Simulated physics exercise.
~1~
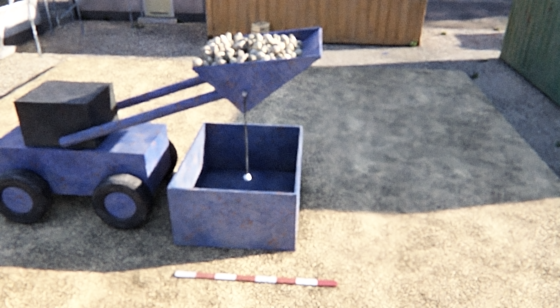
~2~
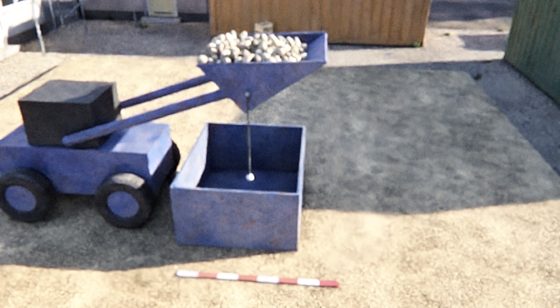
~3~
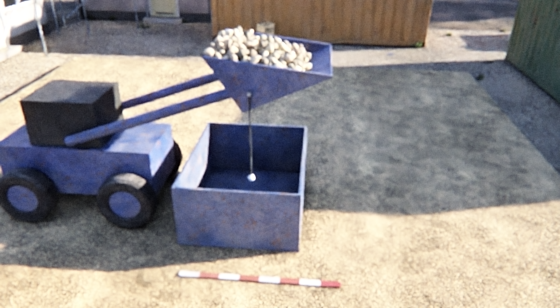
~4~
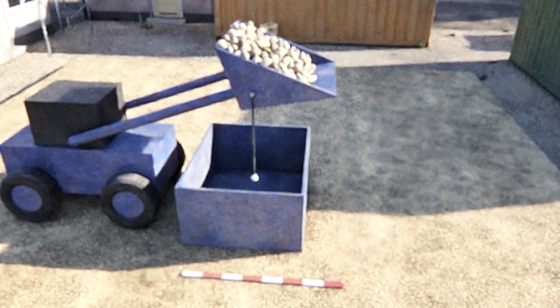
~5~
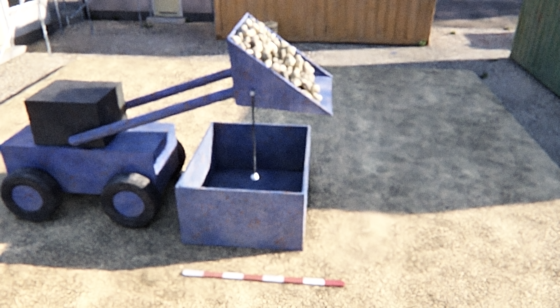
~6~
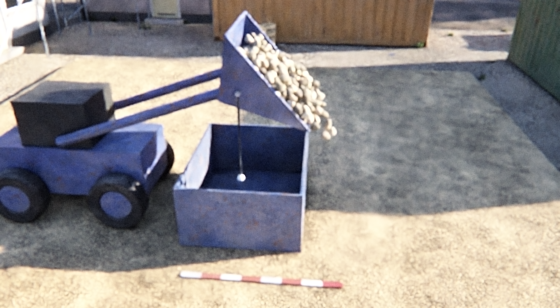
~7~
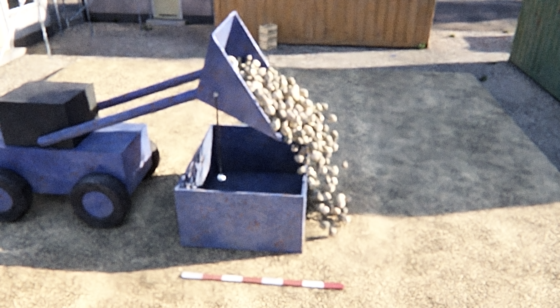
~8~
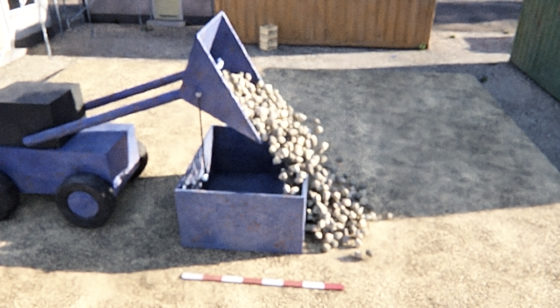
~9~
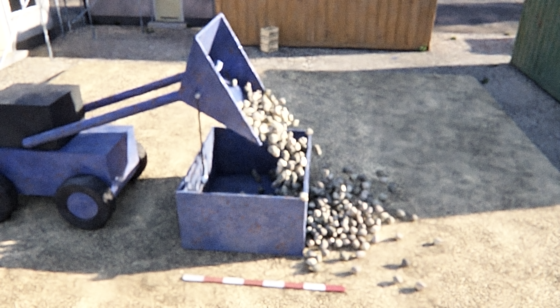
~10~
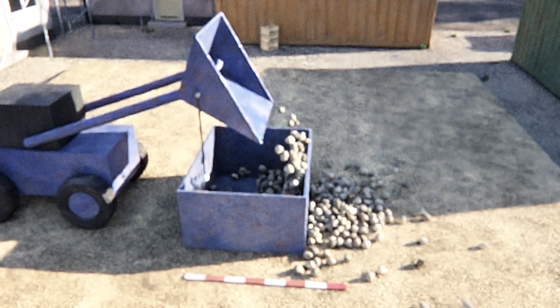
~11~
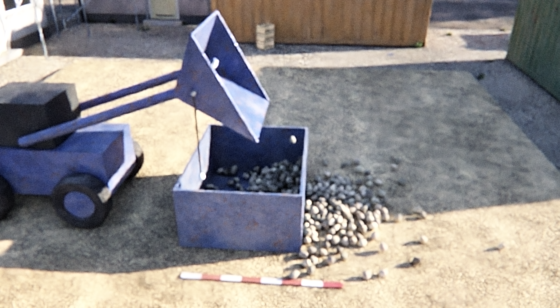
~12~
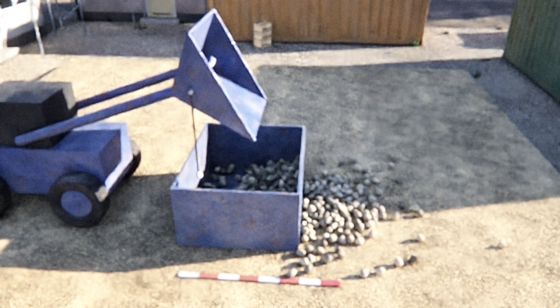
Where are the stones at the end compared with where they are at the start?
At the start the stones are heaped in the loader's raised bucket above the bin. At the end they are lower and farther right, with most lying in the bin and the rest spread on the ground beside its right side.
